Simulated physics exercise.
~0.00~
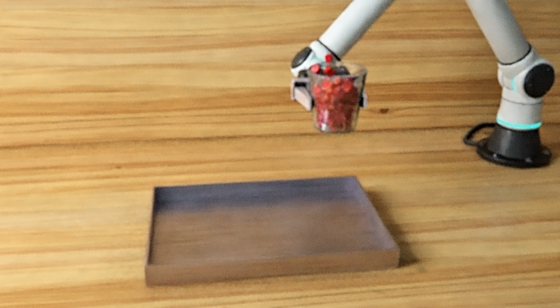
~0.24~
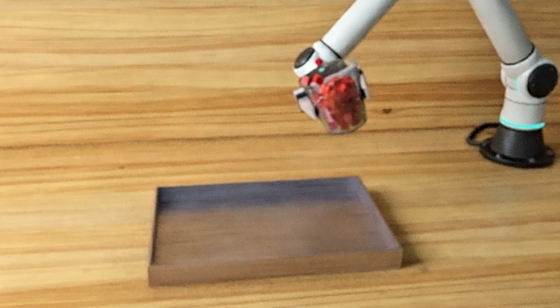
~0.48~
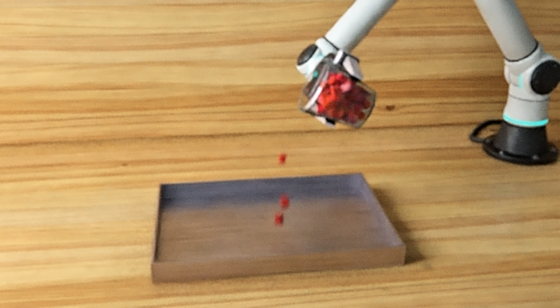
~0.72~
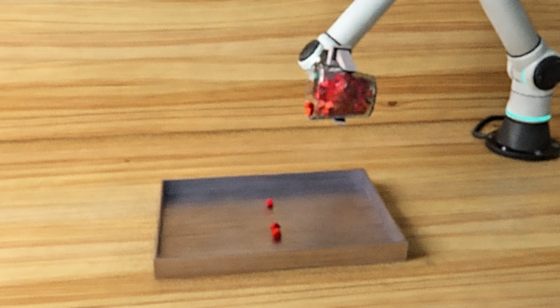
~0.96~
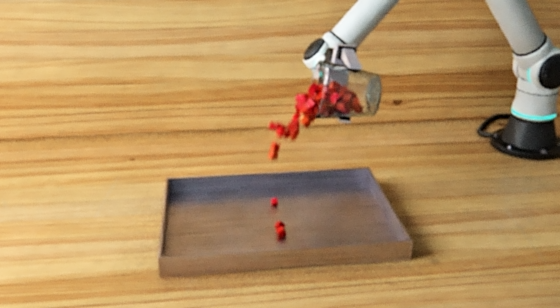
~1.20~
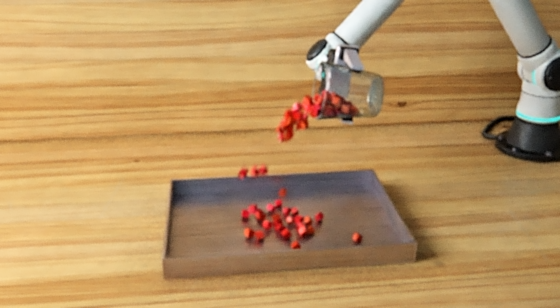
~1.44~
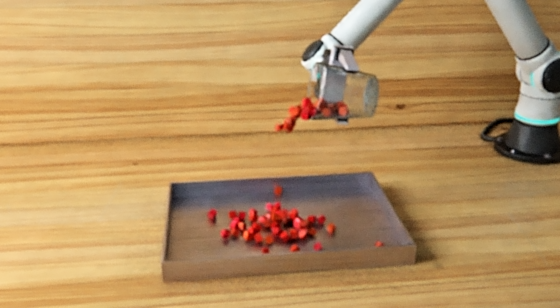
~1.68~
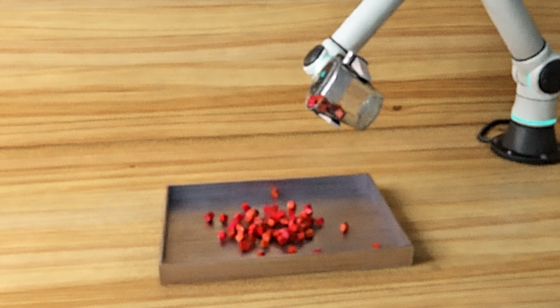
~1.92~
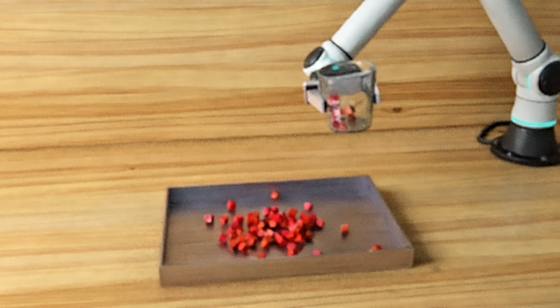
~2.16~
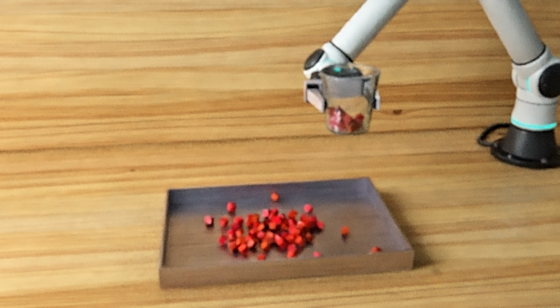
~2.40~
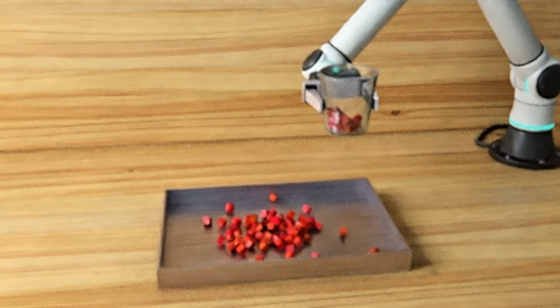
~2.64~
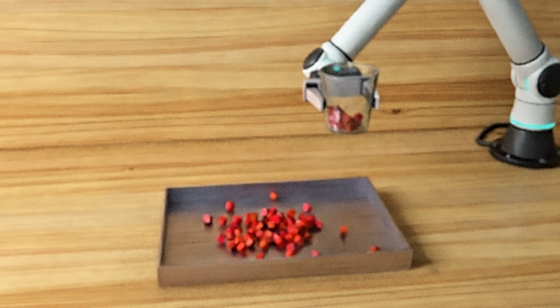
On a wooden table top, a robot arm tips a beaker, spilling red vegetable dice into a tray, then rights it with some left.
